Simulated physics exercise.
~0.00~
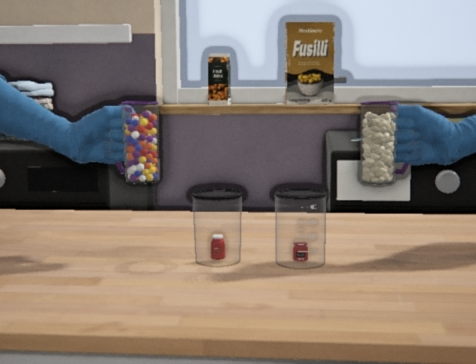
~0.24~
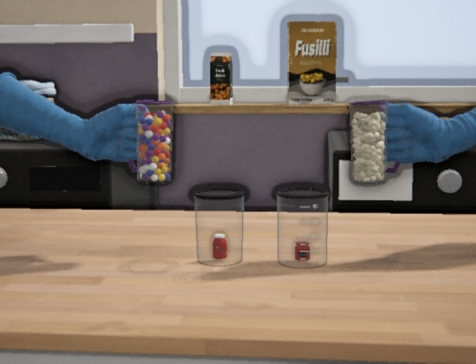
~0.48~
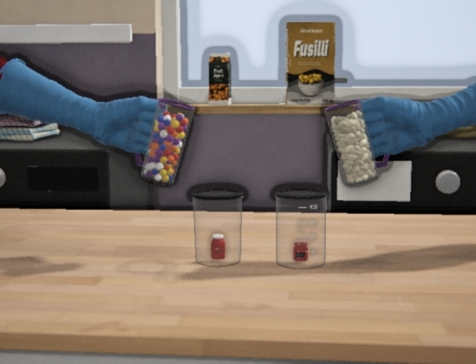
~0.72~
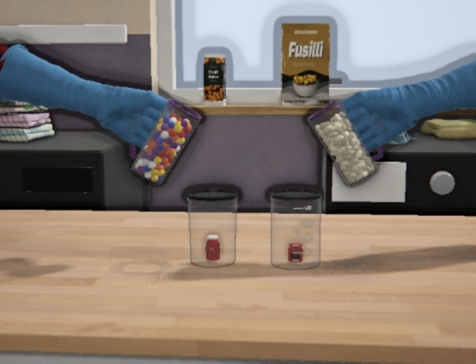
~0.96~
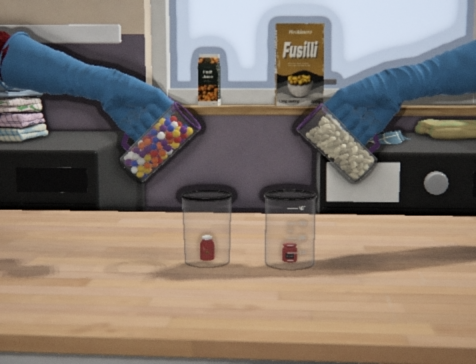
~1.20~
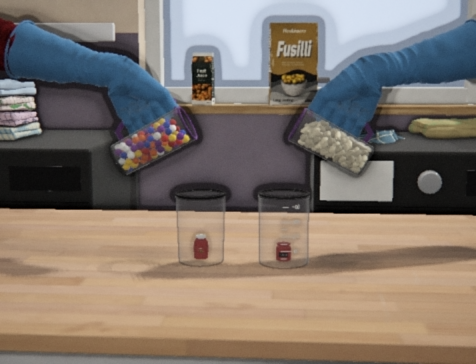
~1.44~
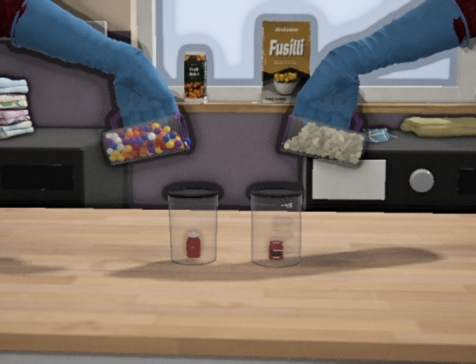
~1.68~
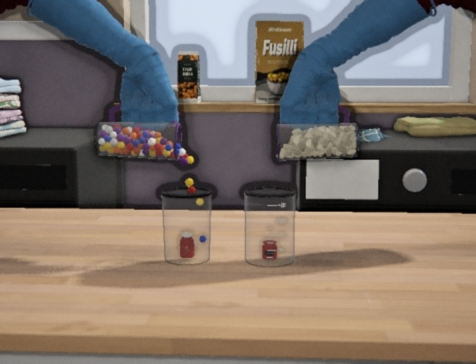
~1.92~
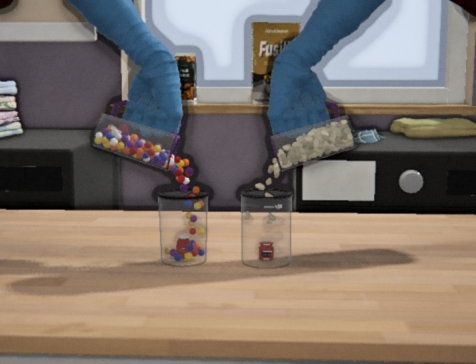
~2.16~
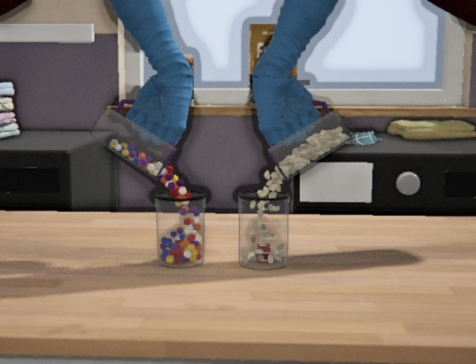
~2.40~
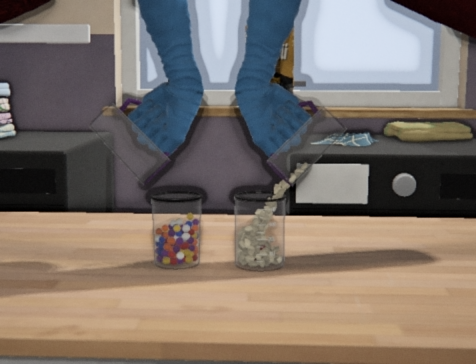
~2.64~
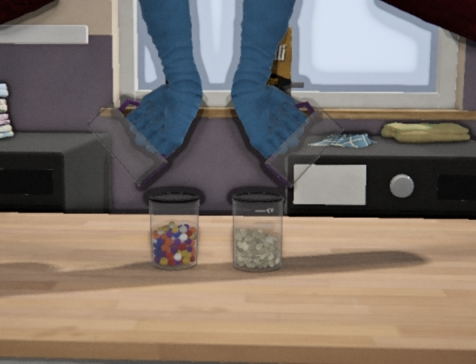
Two blue-gloved hands hold clear cups above a light wooden counter, seen from the front in a kitchen with a window and a Fusilli packet behind. The left cup holds multicoloured balls and the right one whitish pieces, while two clear containers below each hold a small red object. The hands move inward and tip the cups as the view pans slightly right. The colourful balls spill first into the left container, then the pale pieces pour into the right. Both cups empty, leaving the containers about half full and both red objects hidden.
